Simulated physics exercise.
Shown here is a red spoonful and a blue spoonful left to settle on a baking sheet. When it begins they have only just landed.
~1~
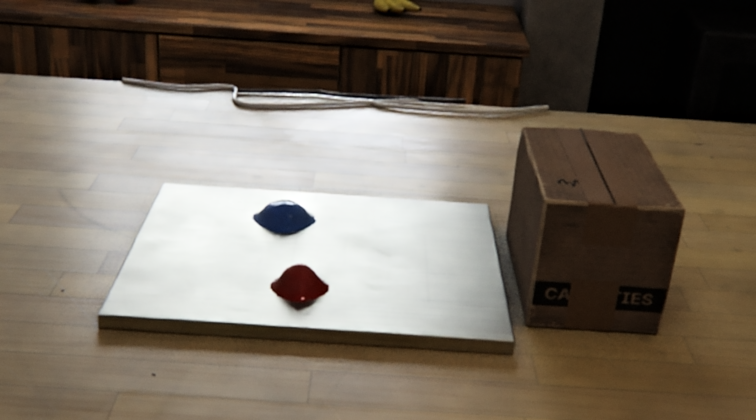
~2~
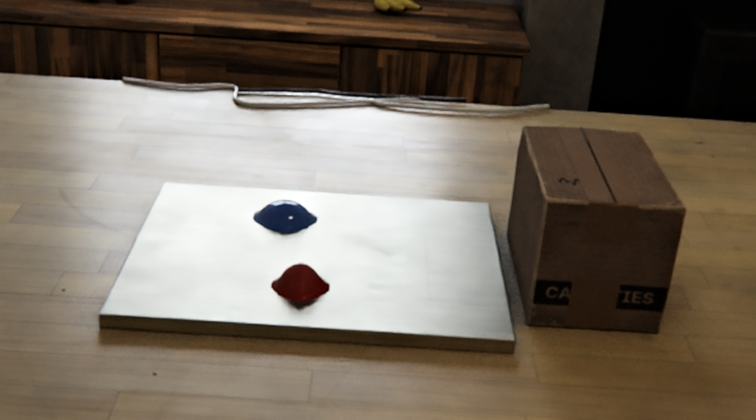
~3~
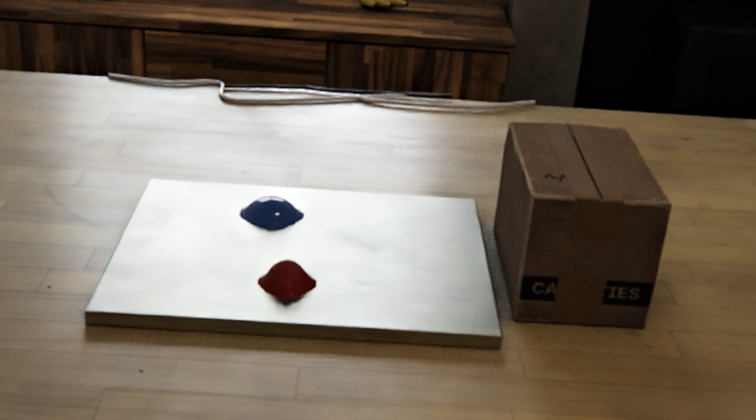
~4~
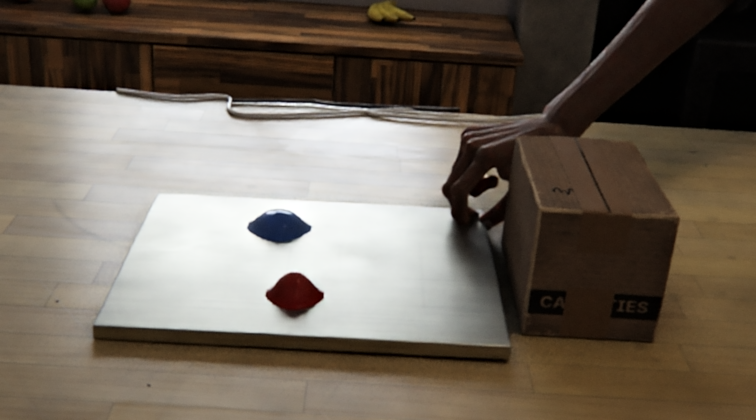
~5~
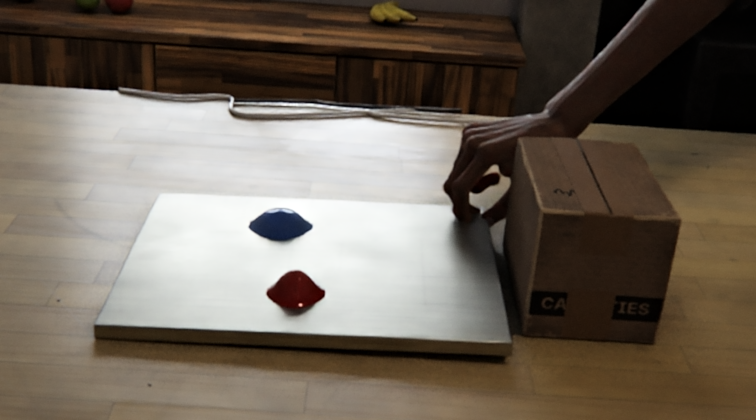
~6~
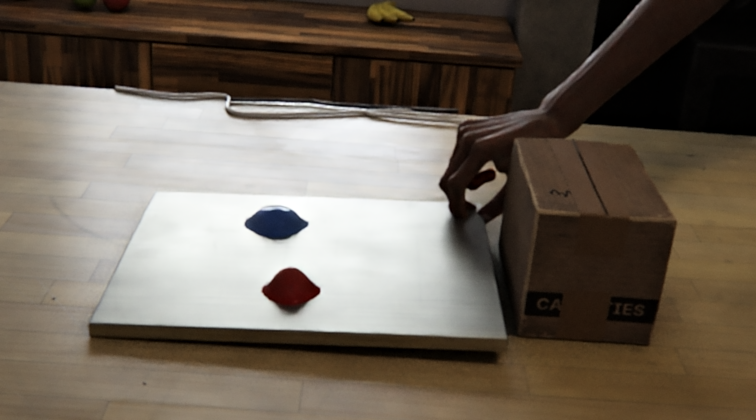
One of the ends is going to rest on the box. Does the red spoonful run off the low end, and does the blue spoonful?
Here the red spoonful sits tight, and the blue spoonful sits tight.
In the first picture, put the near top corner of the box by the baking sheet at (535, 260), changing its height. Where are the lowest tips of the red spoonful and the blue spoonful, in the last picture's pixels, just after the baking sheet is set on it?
At (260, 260), then at (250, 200).
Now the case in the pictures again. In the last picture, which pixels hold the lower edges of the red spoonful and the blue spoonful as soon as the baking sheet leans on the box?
Roughly (250, 237), roughly (238, 185).
Soon after, slope about 23°; the red spoonful has not moved; the blue spoonful has not moved.
Later, the red spoonful has not moved; the blue spoonful has not moved.
In the end, slope about 23°; the red spoonful has not moved; the blue spoonful has not moved.
